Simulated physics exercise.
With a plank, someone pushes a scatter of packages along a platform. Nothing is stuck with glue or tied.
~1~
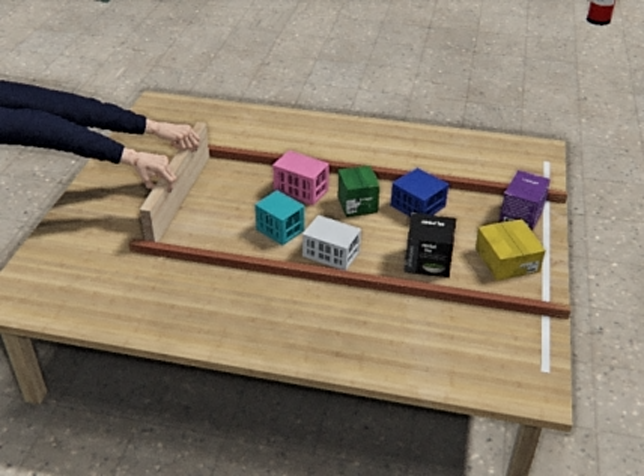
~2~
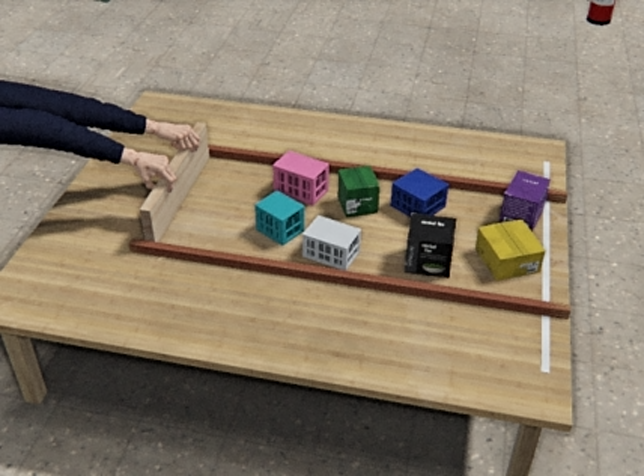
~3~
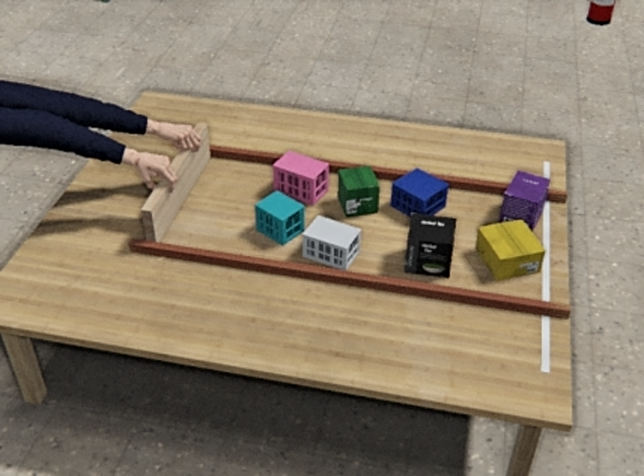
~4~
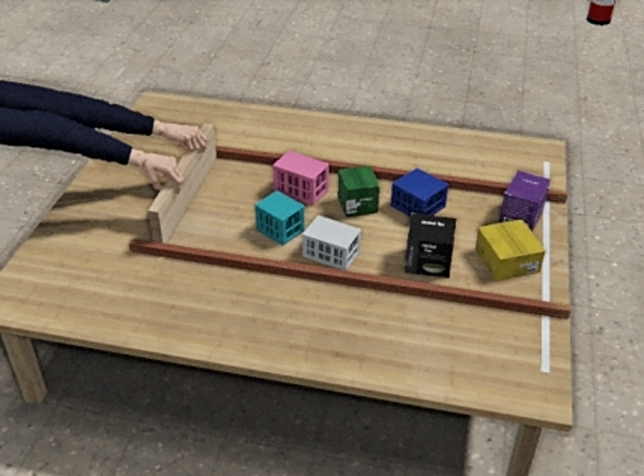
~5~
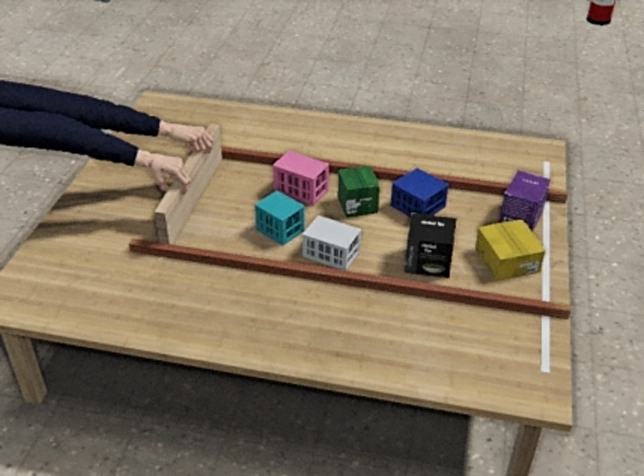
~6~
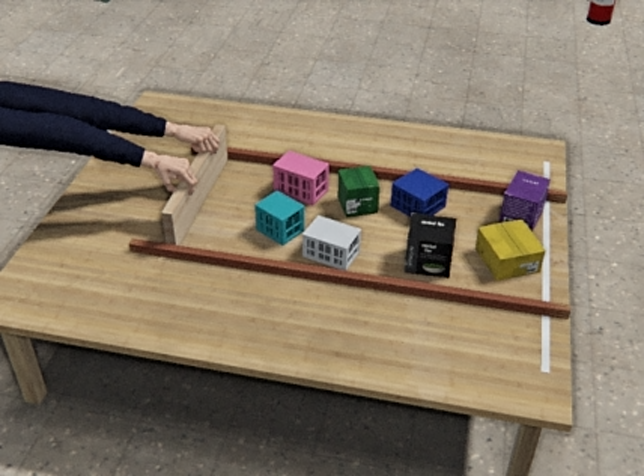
In the video, a pair of dark-sleeved arms holds a wooden plank at the left of a table and slides it slightly right between two reddish rails, while the scattered colourful boxes and crates ahead of it stay still.
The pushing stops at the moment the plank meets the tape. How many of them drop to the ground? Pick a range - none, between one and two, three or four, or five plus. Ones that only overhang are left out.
Range: Five plus.
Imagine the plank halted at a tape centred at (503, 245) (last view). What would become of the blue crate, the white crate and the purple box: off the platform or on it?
The blue crate does not stay; as for the white crate, it remains in place; and the purple box does not stay.
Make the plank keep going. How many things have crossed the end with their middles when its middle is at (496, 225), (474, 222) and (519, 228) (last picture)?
Going through the three positions, you'd get 3, 2 and 5.
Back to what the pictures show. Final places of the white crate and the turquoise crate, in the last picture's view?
They end up close to (566, 283) and (569, 251).
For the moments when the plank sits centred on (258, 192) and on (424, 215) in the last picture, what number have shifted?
At the first spot the count is 0, and at the second it is 8.
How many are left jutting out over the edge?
The count is 2.
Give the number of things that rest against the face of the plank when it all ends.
Number in contact with it: 2.
A little later, none off yet; purple box at rest near (524, 202); yellow parcel at rest near (509, 250); black box at rest near (430, 245).
When it is over, the number that fall off is five or more; down, pink crate, green parcel, blue crate, black box, yellow parcel and purple box.
